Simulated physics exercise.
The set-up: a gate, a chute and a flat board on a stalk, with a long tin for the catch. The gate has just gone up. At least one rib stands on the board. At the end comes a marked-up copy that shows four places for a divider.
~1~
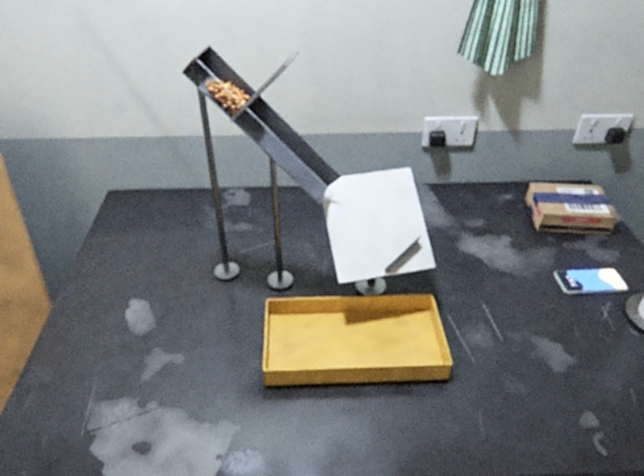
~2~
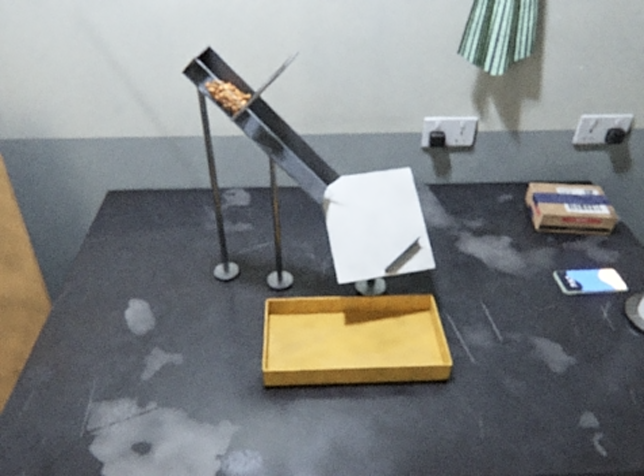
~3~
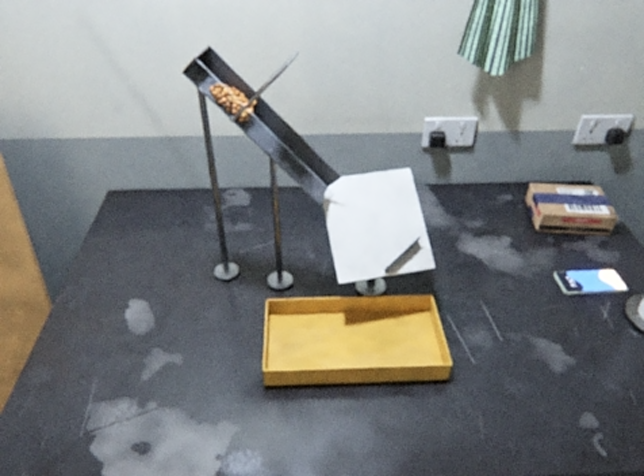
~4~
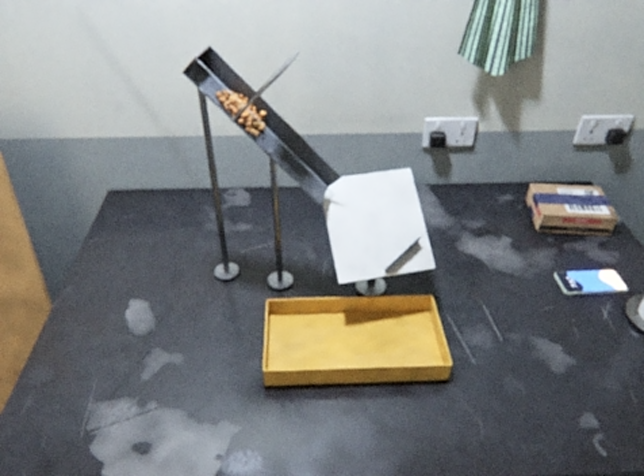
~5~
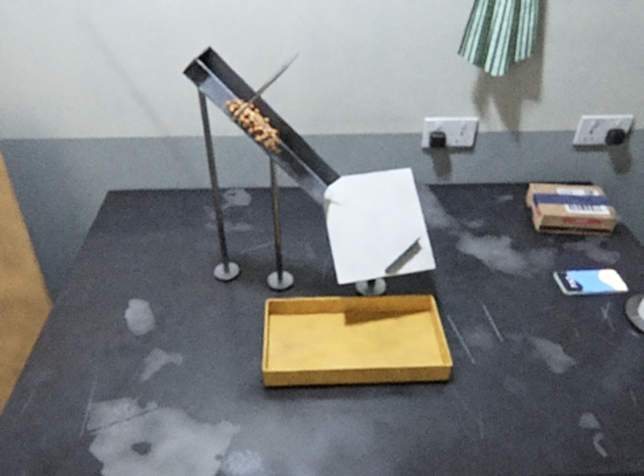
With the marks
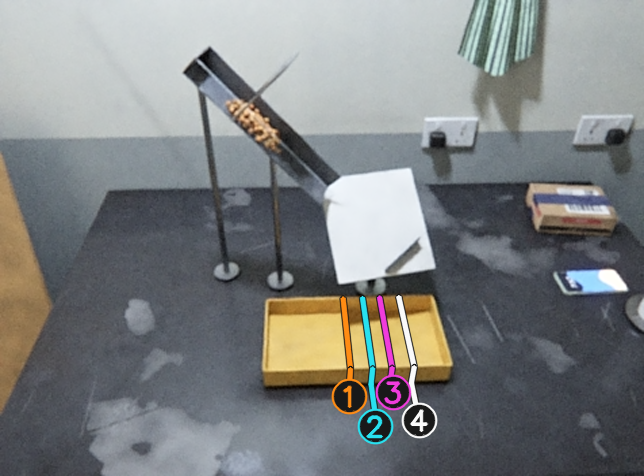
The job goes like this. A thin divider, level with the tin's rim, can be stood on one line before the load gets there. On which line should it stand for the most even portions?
Best: 3.
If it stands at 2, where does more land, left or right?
More lands on the right.
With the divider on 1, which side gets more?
The right side.
On the marked copy, line 1 crosses the front rim at (350, 368); line 2 crosses the front rim at (372, 367); line 3 crosses the front rim at (392, 366); line 4 crosses the front rim at (414, 366).
Choosing 1, of what is caught, not one piece on the left of the divider, every piece on the right.
Choosing 2, of what is caught, just a few on the left of the divider, almost all on the right.
Choosing 3, of what is caught, roughly half on the left of the divider, roughly half on the right.
Choosing 4, of what is caught, almost all on the left of the divider, about a tenth on the right.
